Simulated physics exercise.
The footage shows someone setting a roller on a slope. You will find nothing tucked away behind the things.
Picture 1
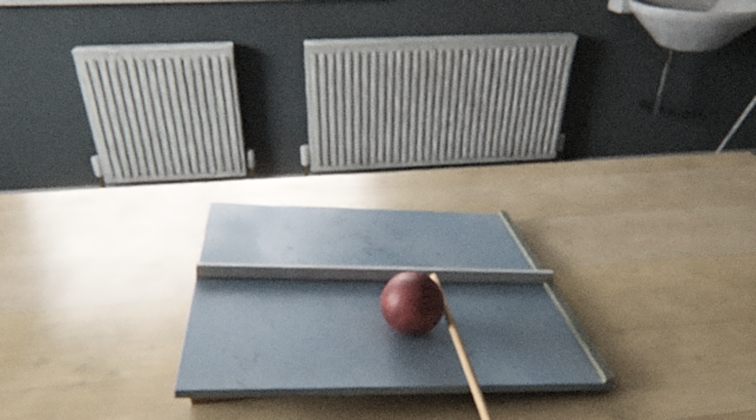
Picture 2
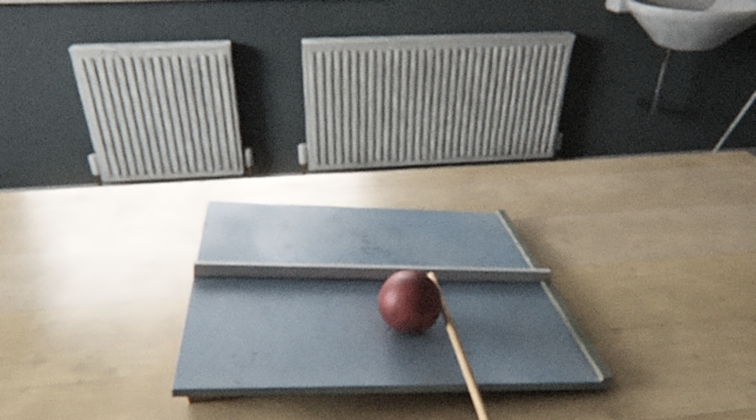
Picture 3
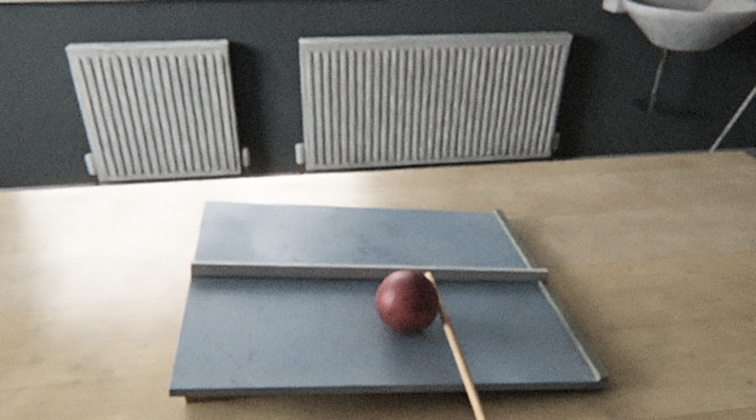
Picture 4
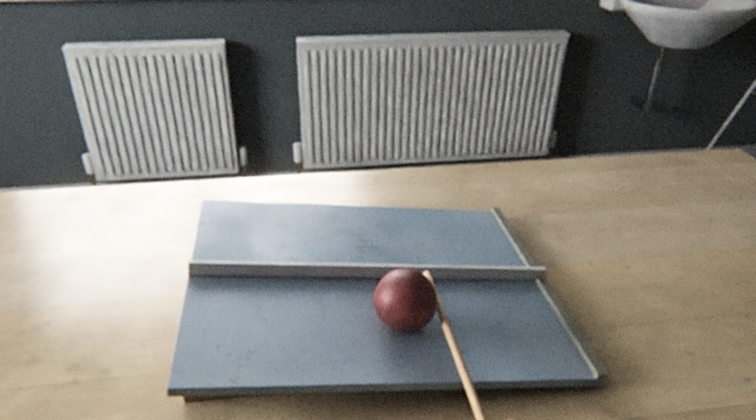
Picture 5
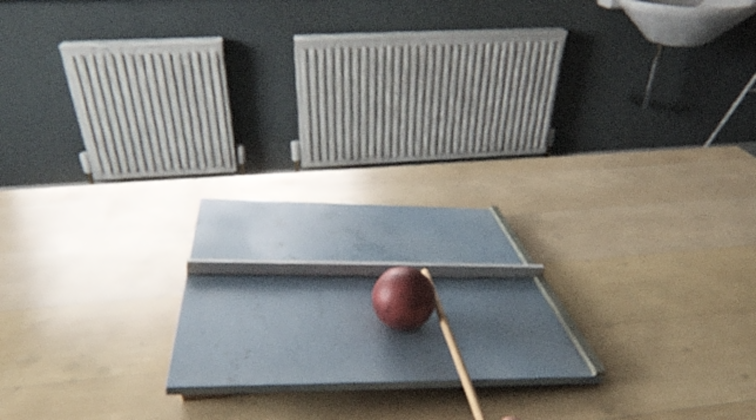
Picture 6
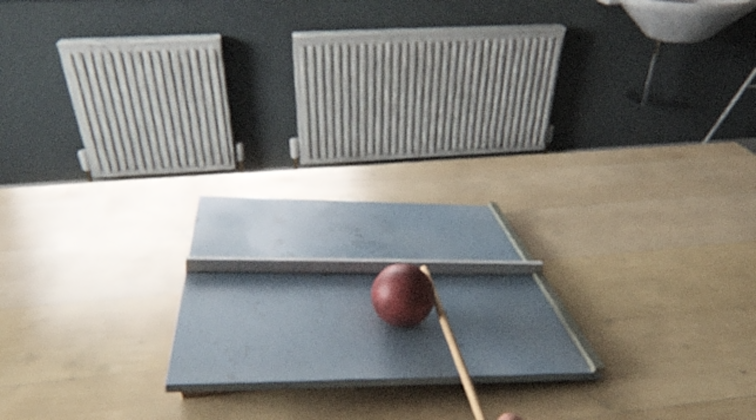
A hand holds a thin stick against a red ball resting still on a tilted board.
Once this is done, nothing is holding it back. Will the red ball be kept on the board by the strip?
No.
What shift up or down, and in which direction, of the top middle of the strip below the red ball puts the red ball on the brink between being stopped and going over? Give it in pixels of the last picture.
It needs a shift of 4 pixels in the upward direction.
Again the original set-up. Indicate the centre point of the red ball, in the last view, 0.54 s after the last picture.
I'd put its middle at about (481, 296).
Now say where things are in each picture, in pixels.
Held back by the stick; red ball (412, 303); board (383, 277), in the first frame.
Held back by the stick; red ball (410, 302); board (381, 276), in the second frame.
Held back by the stick; red ball (407, 302); board (378, 276), in the third frame.
Held back by the stick; red ball (405, 300); board (376, 274), in the fourth frame.
Held back by the stick; red ball (404, 298); board (374, 272), in the fifth frame.
Held back by the stick; red ball (403, 295); board (374, 270), in the sixth frame.
Then, 0.54 s after the last picture, red ball rolling on the board near (481, 296).
Then, 0.98 s after the last picture, red ball off the board near (620, 301).
Then, 1.36 s after the last picture, red ball off the board near (733, 290).
By the end, the red ball runs past the strip.
